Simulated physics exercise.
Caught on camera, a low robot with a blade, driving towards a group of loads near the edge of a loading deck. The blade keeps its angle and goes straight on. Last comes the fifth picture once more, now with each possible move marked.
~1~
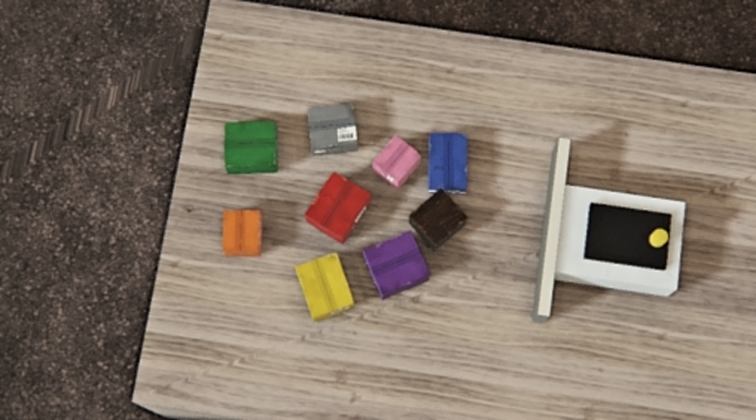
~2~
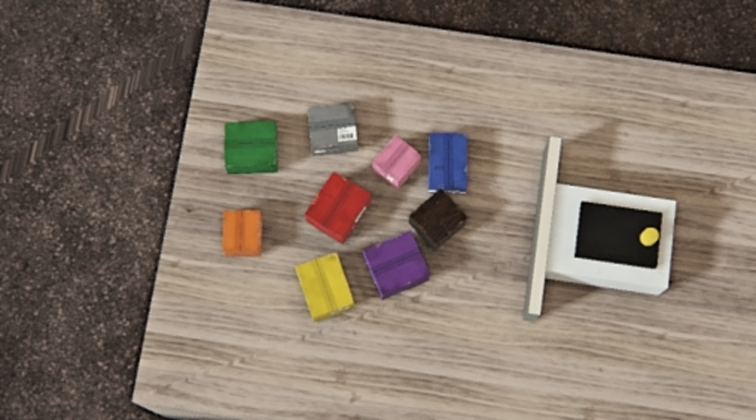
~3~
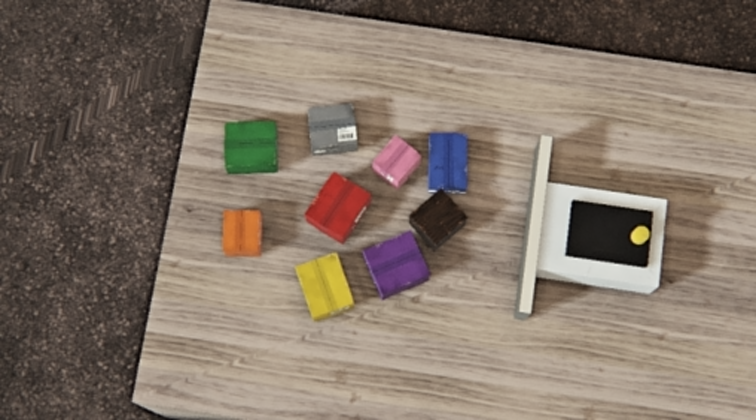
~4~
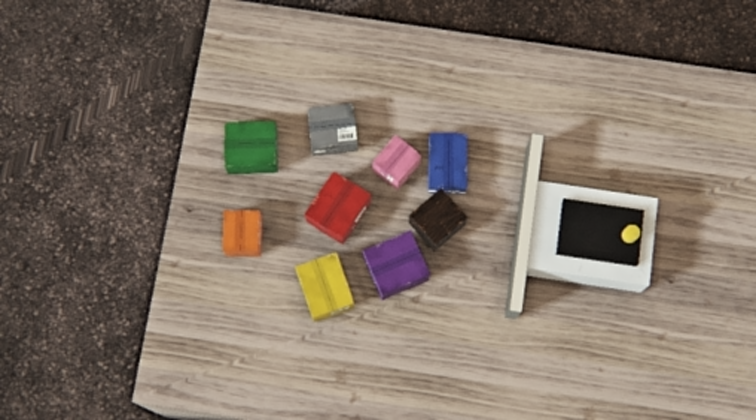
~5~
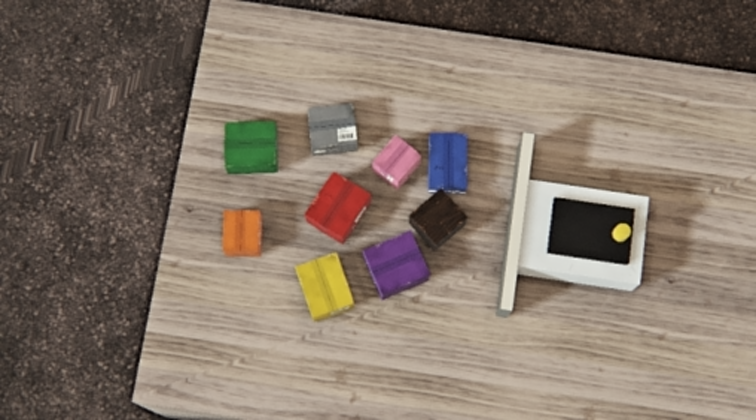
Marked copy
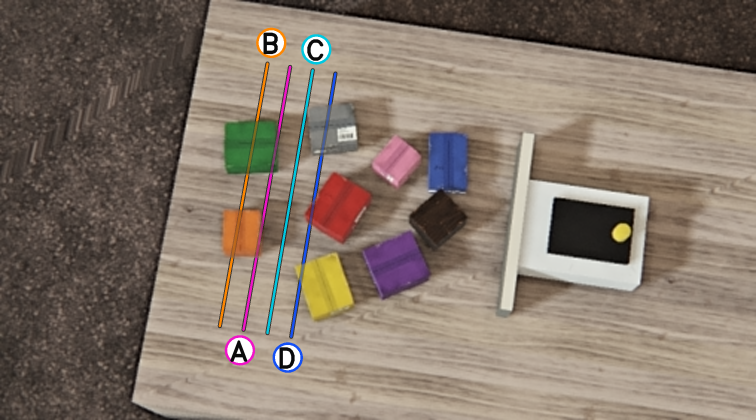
On a wooden loading deck, a low white robot with a wide blade at its front crept slowly left towards a cluster of nine colourful boxes, which all stayed still as the gap narrowed.
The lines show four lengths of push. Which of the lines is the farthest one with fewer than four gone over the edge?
B.
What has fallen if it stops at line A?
It is the green box.
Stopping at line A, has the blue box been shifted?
Yes.
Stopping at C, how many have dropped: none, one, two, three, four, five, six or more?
By then, none.
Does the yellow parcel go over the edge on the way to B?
No.
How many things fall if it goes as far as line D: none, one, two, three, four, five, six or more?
By then, none.
On the marked copy, A at (267, 195); B at (244, 191); C at (291, 198); D at (314, 202).
Following B. Soon after the start, robot (485, 215); grey parcel (327, 128); yellow parcel (319, 289).
Later, robot (387, 201); green box (221, 137); orange parcel (229, 236).
In the end, robot (311, 190); green box over the edge; orange parcel over the edge; two fallen.
As for the rest, A is within the limit but short; C is within the limit but short; D is within the limit but short.
